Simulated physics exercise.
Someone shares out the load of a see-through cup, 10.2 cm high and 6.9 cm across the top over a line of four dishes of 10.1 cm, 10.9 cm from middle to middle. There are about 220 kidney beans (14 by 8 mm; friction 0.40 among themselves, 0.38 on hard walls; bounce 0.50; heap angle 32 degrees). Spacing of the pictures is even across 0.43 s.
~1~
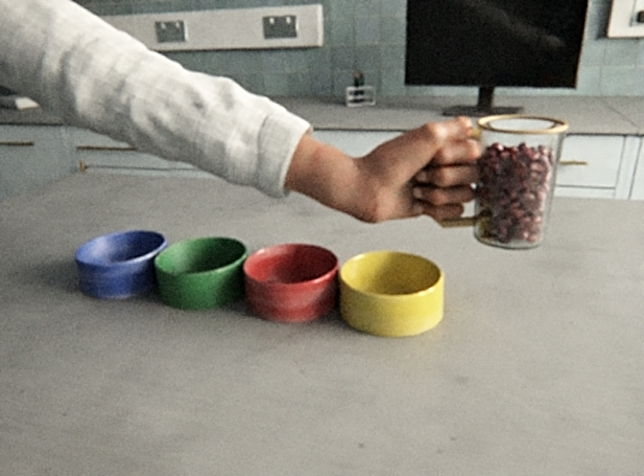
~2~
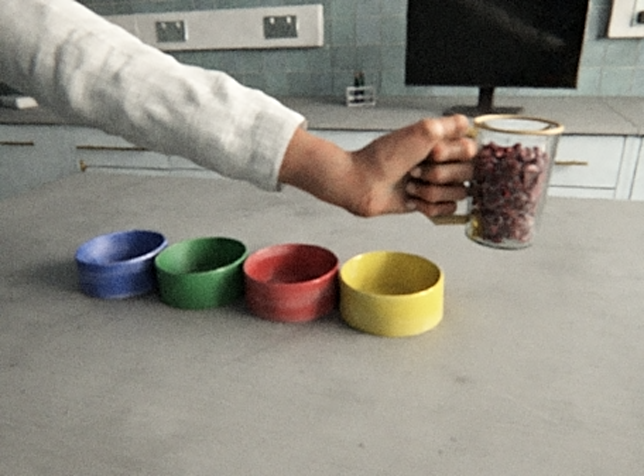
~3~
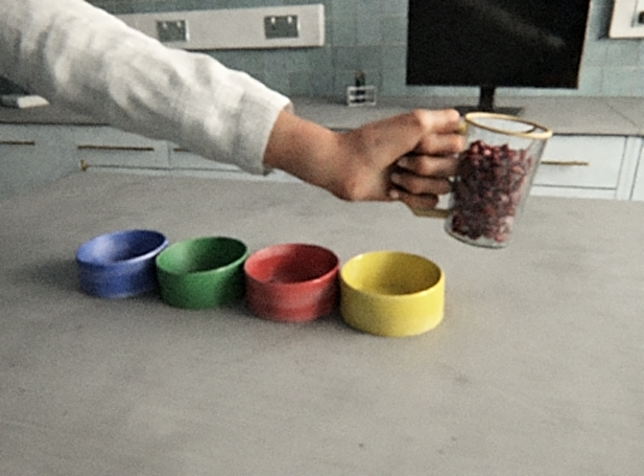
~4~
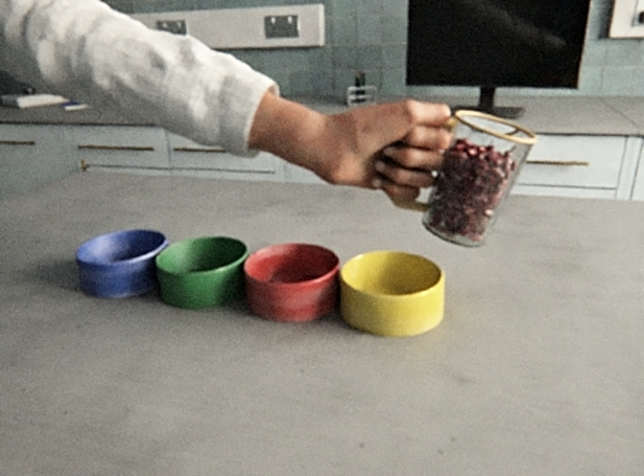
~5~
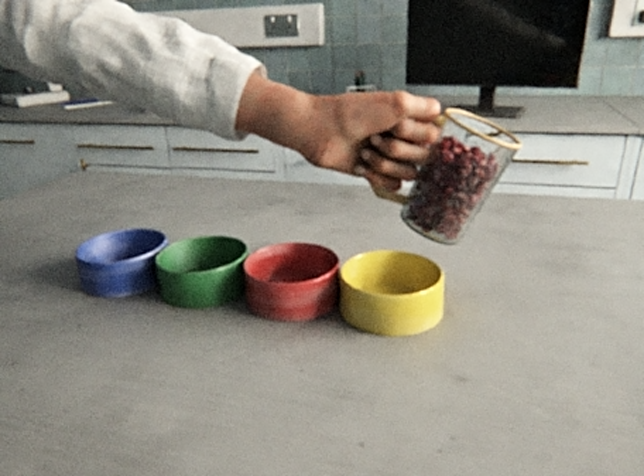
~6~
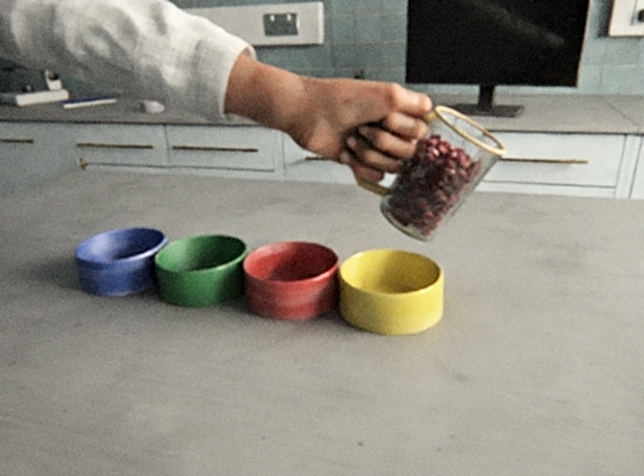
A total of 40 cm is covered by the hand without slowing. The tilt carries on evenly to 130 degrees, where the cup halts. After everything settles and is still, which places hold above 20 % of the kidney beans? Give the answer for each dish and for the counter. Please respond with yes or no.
Red yes, blue no, green no, yellow no, counter no.
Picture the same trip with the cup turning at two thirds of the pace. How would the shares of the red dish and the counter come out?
Shares - red: 10, counter: 0.
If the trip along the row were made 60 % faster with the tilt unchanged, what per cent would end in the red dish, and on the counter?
Shares: Red 0, counter 0.
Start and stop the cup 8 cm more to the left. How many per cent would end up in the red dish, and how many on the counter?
Then the red dish would get 10 and the counter 0.
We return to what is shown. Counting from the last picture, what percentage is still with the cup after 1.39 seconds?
My estimate is about 0 per cent.
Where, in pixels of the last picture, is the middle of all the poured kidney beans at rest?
(286, 279).
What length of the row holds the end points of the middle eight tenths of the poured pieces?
That stretch comes to around 7 cm.
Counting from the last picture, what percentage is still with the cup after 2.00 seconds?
It should be near 0 per cent.
Then, 0.83 s after the last picture, tilt 99 degrees; cup holds 100 %.
Then, 1.39 s after the last picture, tilt 130 degrees; cup holds 0 %, red 90 %, green 5 %, yellow 5 %.
Then, 2.00 s after the last picture, tilt 130 degrees; cup holds 0 %, red 90 %, green 5 %, yellow 5 %.
In the end, red 90 %, blue 0 %, green 5 %, yellow 5 %, counter 5 %.
